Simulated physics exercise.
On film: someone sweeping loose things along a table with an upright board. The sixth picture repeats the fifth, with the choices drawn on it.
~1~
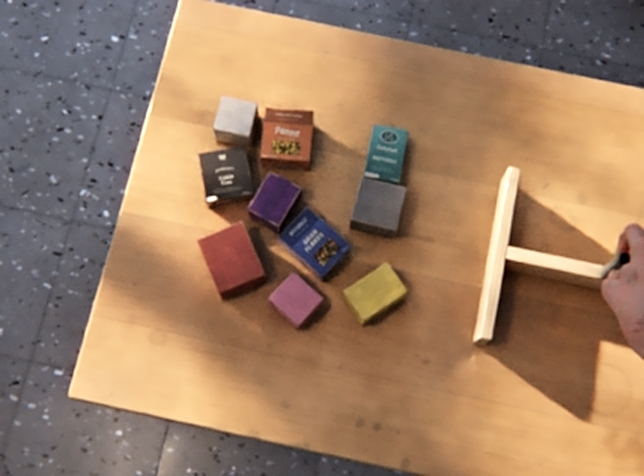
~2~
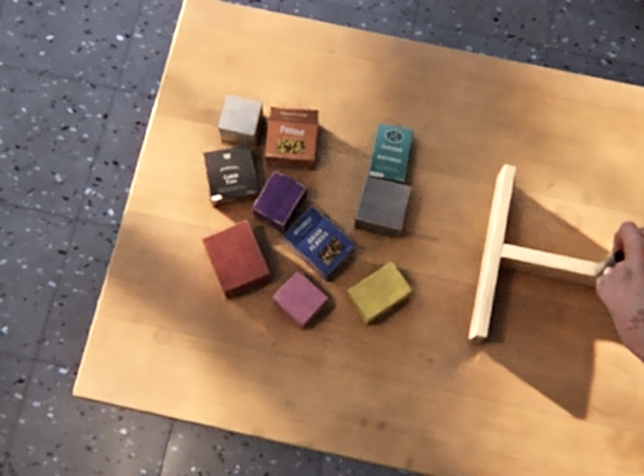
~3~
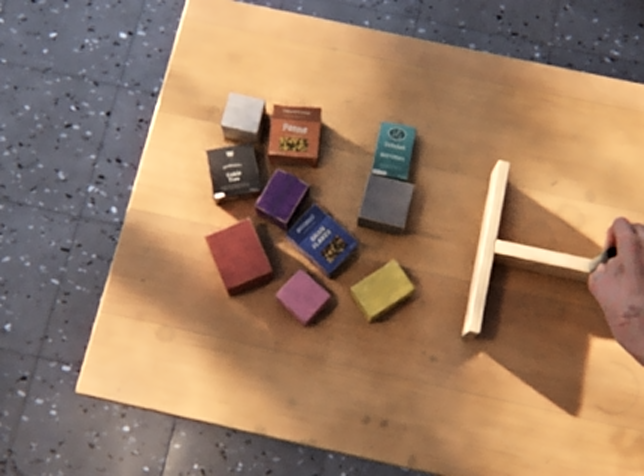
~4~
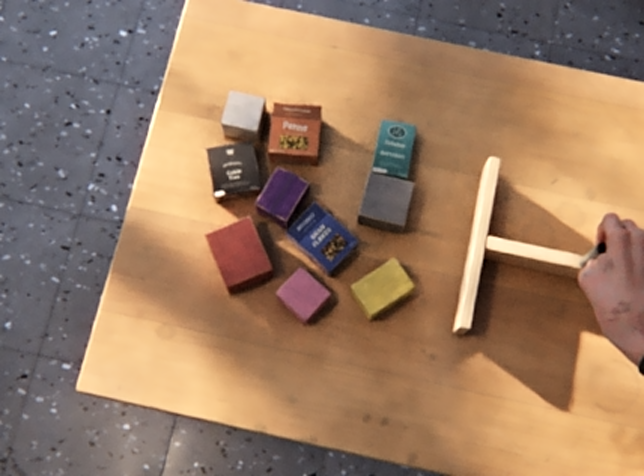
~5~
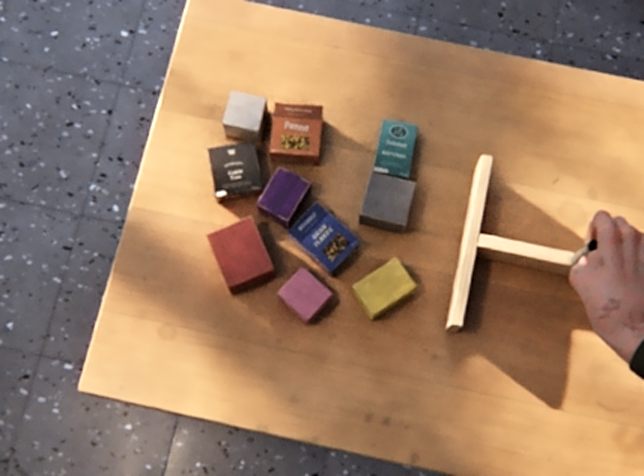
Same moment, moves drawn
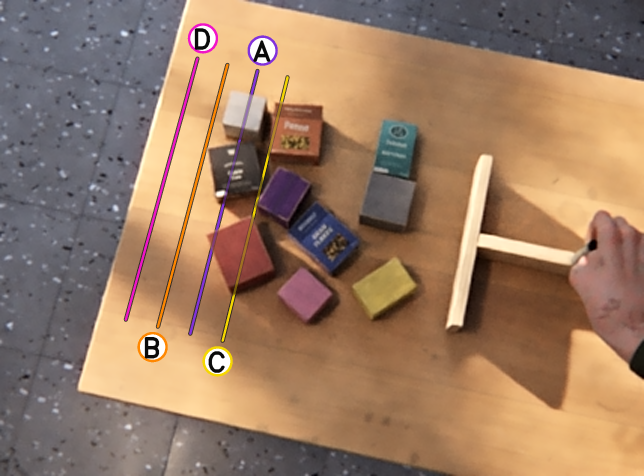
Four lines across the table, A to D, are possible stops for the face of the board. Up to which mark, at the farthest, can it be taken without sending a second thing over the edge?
It should halt at C.
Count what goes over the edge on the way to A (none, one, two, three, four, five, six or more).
By then, two.
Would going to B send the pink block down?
By then, no.
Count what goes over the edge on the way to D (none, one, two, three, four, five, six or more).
In all, six or more.
On the copy, A at (225, 198); B at (194, 191); C at (256, 204); D at (163, 184).
On C. First, board (394, 222); pink block (298, 300); turquoise box (384, 149).
Then, board (317, 205); black box (200, 153); white block (228, 109).
Finally, board (259, 193); black box (160, 137); white block (176, 89); none fallen.
By contrast, A drops two; B drops five; D drops six.
